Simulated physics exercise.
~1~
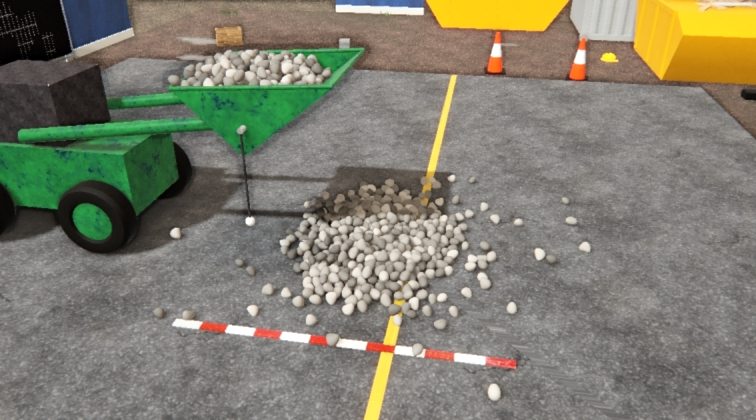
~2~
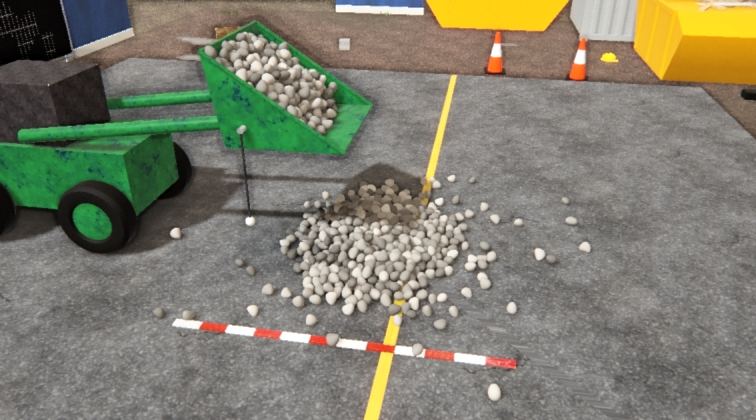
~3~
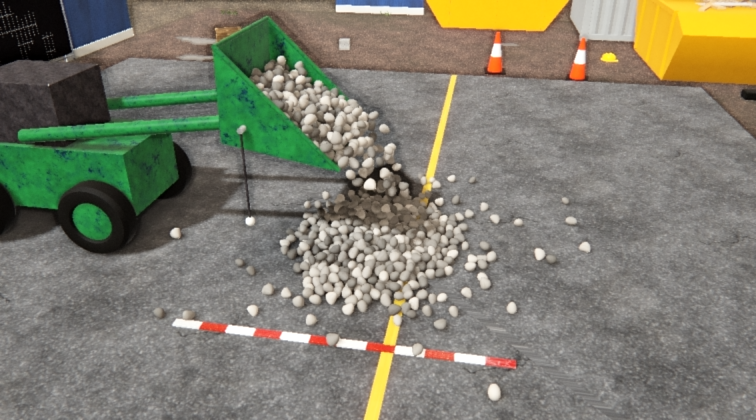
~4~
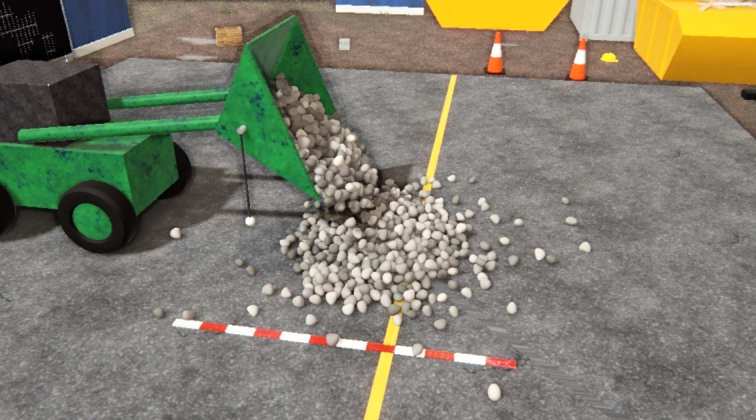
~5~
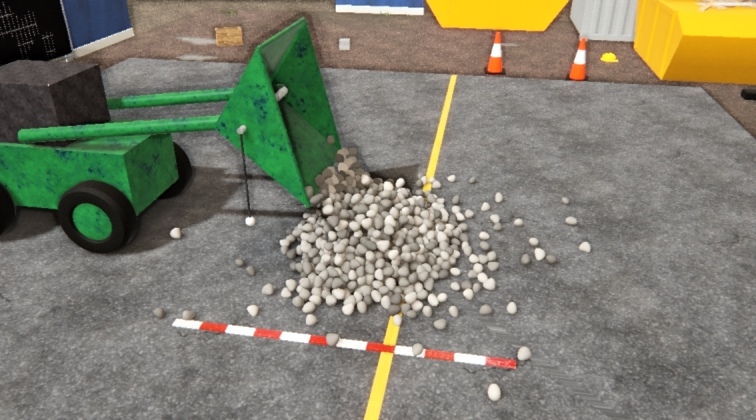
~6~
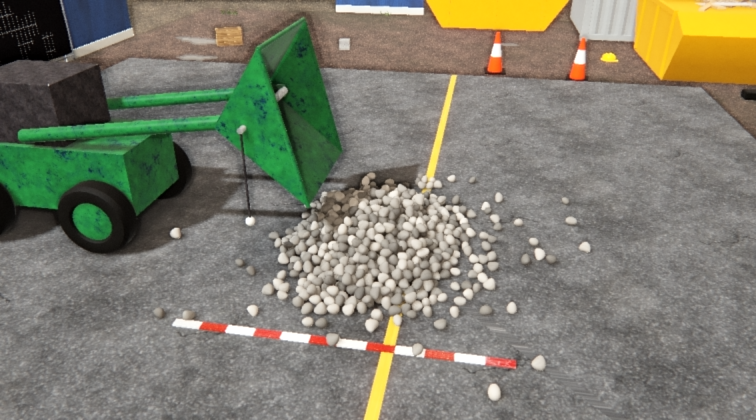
On a grey paved yard with orange cones behind, a green loader at the left holds a bucket heaped with rounded pale stones beside a loose pile of similar stones lying across a painted yellow line. The bucket tips forward to the right, and its load slides toward the lower lip. Stones begin to spill onto the back of the pile, then pour down more thickly as the bucket tilts steeply. The bucket empties and stays tipped while the last stones settle. The pile ends fuller and broader, with somewhat more stones beyond the line and a stray one near the striped staff's right end.
